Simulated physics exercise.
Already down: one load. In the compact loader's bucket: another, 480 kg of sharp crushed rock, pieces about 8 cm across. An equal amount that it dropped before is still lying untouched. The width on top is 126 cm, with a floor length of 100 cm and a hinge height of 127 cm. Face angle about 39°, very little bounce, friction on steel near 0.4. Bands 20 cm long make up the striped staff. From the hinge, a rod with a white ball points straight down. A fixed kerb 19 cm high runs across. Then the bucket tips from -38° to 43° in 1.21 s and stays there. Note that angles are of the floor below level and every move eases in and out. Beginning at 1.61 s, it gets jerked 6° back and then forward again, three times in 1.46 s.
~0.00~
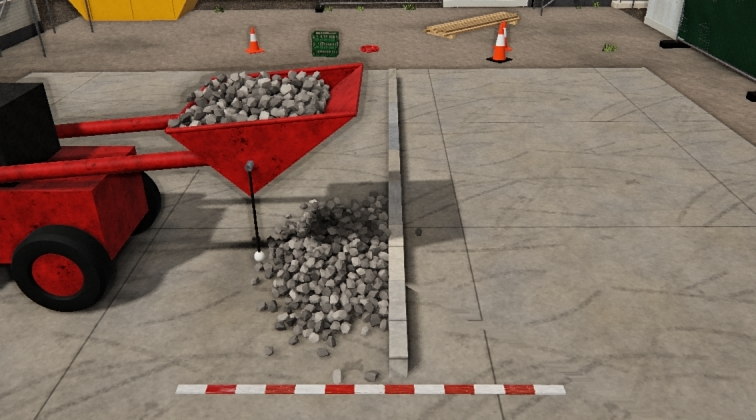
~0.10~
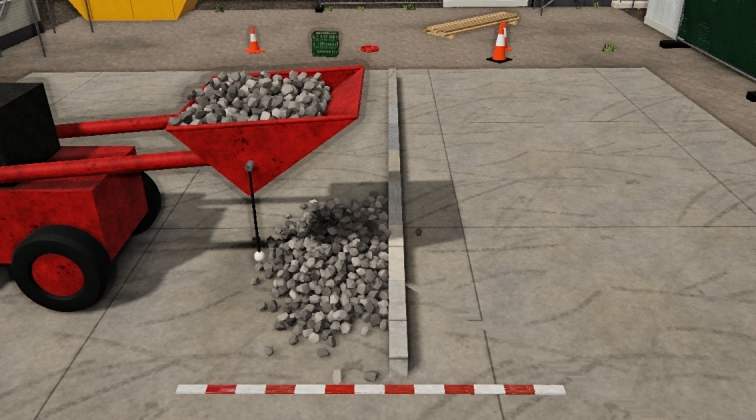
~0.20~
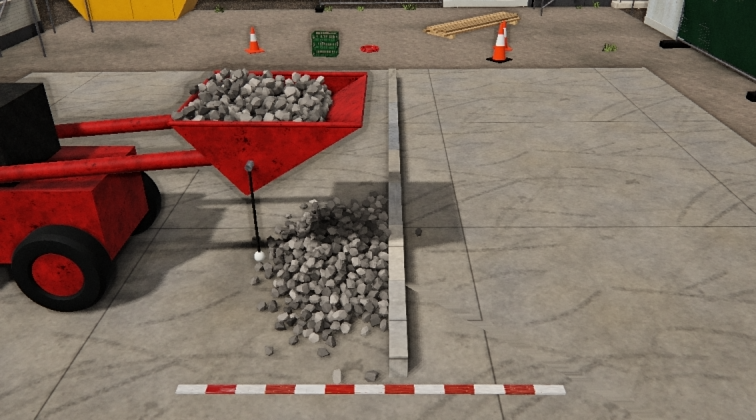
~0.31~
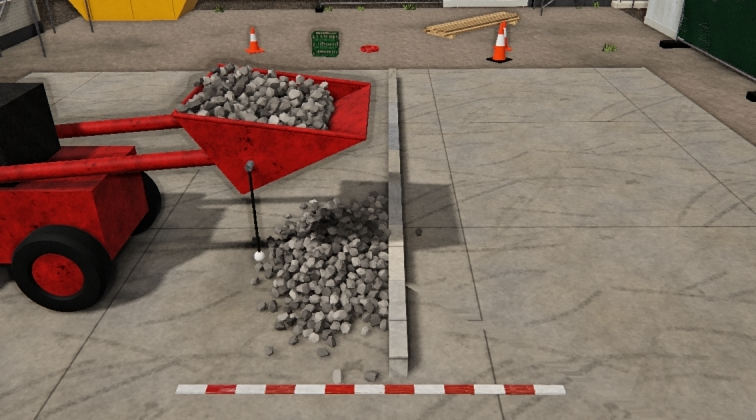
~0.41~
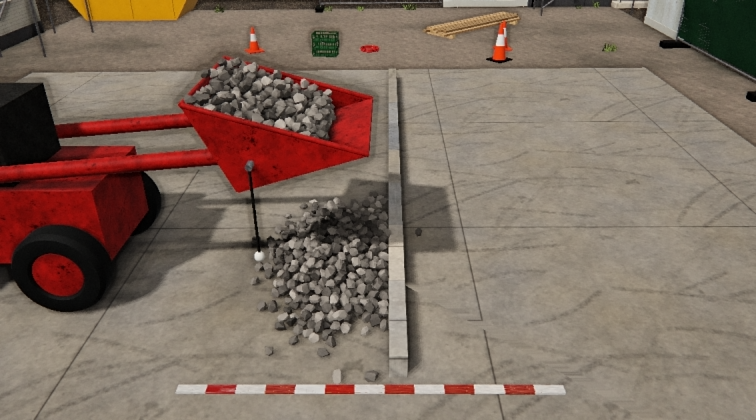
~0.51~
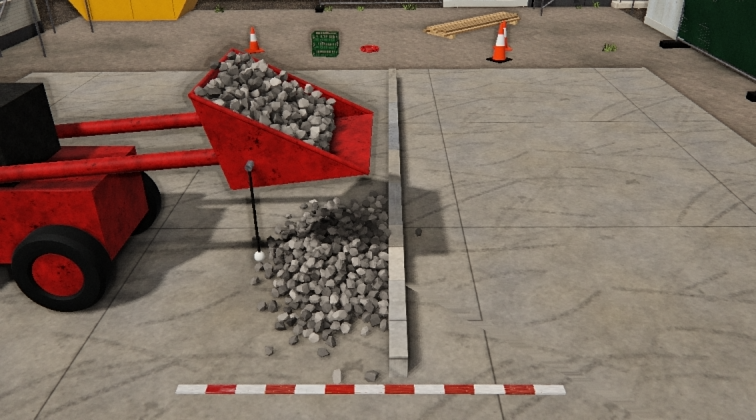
The clip shows a red loader holding a bucket of grey stones above a stone pile beside a low kerb; the bucket gradually tilts forward, its right lip lowering while the load shifts within it and the pile stays still.
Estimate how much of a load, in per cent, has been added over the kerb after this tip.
Roughly 36 per cent of a load has been added.
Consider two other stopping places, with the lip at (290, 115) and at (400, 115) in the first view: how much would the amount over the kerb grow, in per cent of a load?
Case one about 0 %, case two about 80 %.
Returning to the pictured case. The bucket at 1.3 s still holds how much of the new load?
Some 60 %, roughly, is held.
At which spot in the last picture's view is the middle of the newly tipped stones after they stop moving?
(383, 246).
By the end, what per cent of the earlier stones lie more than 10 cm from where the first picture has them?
Close to 0 in a hundred of them.
After 0.9 s the floor is at 31°; in per cent of one load, 100 in the bucket, 100 on this side of the kerb; the foremost stones are at (389, 258).
After 1.3 s the floor is at 43°; in per cent of one load, 62 in the bucket, 138 on this side of the kerb; the foremost stones are at (393, 232).
After 3.5 s the floor is at 43°; in per cent of one load, 0 in the bucket, 164 on this side of the kerb, 36 over the kerb; the foremost stones are at (533, 248).
After 6.3 s the floor is at 43°; in per cent of one load, 0 in the bucket, 164 on this side of the kerb, 36 over the kerb; the foremost stones are at (533, 248). Net gain over the kerb, 36.
